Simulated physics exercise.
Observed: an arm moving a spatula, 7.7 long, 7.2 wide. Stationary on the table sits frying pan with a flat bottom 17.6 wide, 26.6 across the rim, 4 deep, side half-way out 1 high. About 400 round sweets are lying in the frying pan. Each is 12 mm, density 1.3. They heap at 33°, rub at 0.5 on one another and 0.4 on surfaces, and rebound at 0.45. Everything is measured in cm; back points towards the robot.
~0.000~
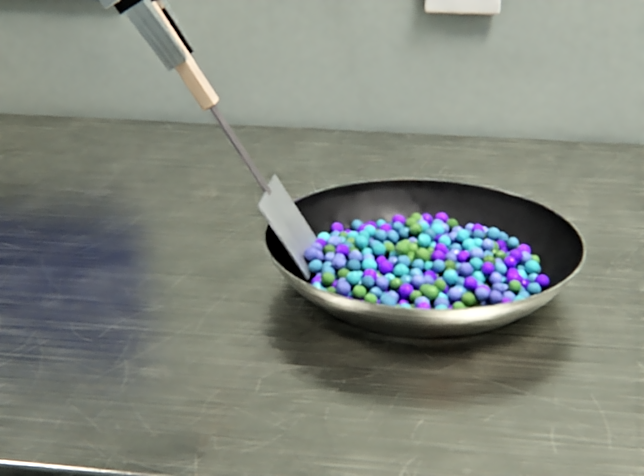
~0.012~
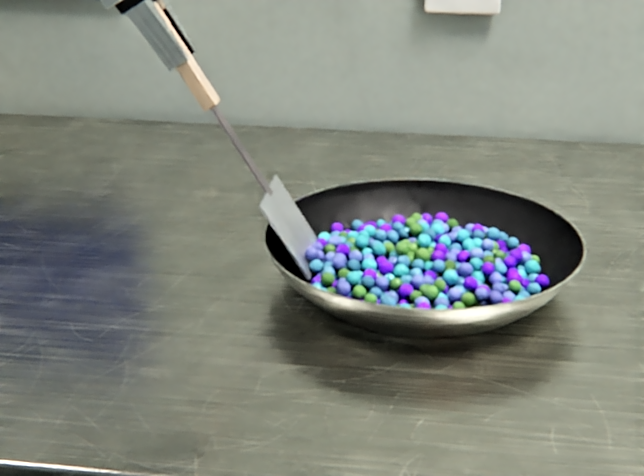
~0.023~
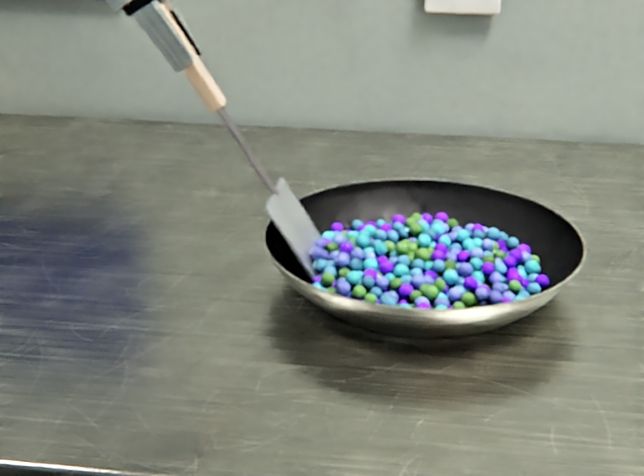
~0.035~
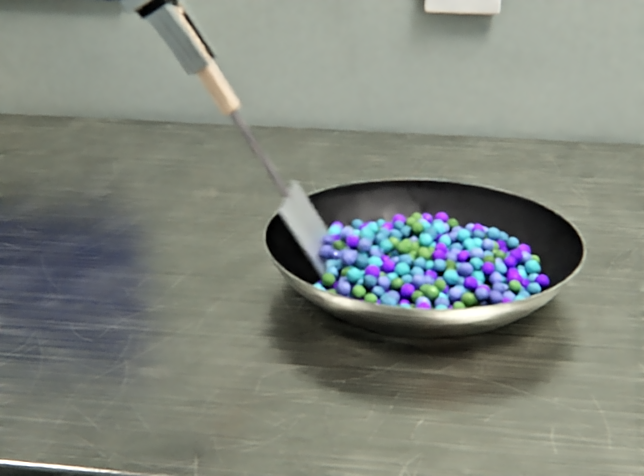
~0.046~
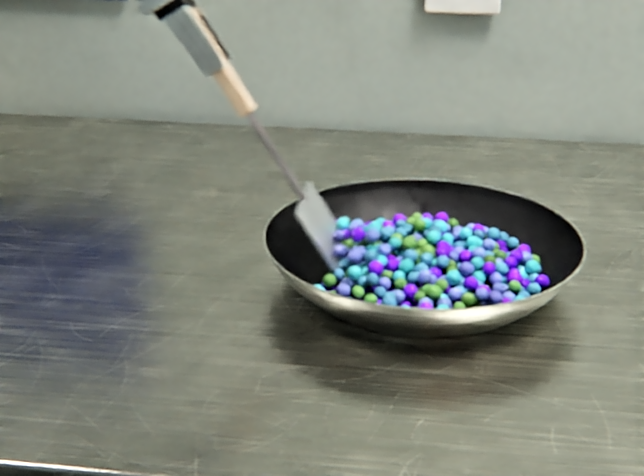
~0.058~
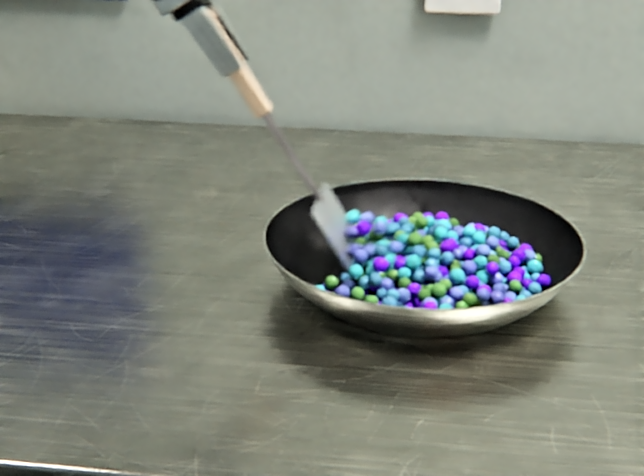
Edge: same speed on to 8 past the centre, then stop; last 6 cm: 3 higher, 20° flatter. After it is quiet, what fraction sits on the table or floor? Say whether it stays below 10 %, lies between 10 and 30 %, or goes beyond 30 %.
It lies between 10 and 30 %.
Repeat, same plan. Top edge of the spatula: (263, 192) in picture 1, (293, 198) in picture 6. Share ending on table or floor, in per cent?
My guess would be close to 5 per cent.
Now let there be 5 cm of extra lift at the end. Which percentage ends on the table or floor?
Result: Approx. 20 %.
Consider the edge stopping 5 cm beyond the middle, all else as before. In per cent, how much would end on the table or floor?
I'd expect close to 10 per cent then.
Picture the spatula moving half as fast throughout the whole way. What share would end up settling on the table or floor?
In that case, close to 5 per cent.
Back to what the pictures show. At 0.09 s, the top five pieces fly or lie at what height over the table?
Roughly 6 centimetres.
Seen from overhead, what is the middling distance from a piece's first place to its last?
4 cm.
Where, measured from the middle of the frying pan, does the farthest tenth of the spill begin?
Roughly 55 cm.
After 0.09 s, sloping 58°, highest piece 7 above the table; 398 in the frying pan.
After 0.13 s, sloping 53°, highest piece 8 above the table; 398 in the frying pan.
After 0.35 s, sloping 38°, highest piece 12 above the table; 326 in the frying pan, 66 on the table or floor, 6 on the blade or in flight.
After 1.40 s, sloping 38°, highest piece 4 above the table; 326 in the frying pan, 72 on the table or floor.
In the end, 326 in the frying pan, 72 on the table or floor. That is 18 % on the table or floor.
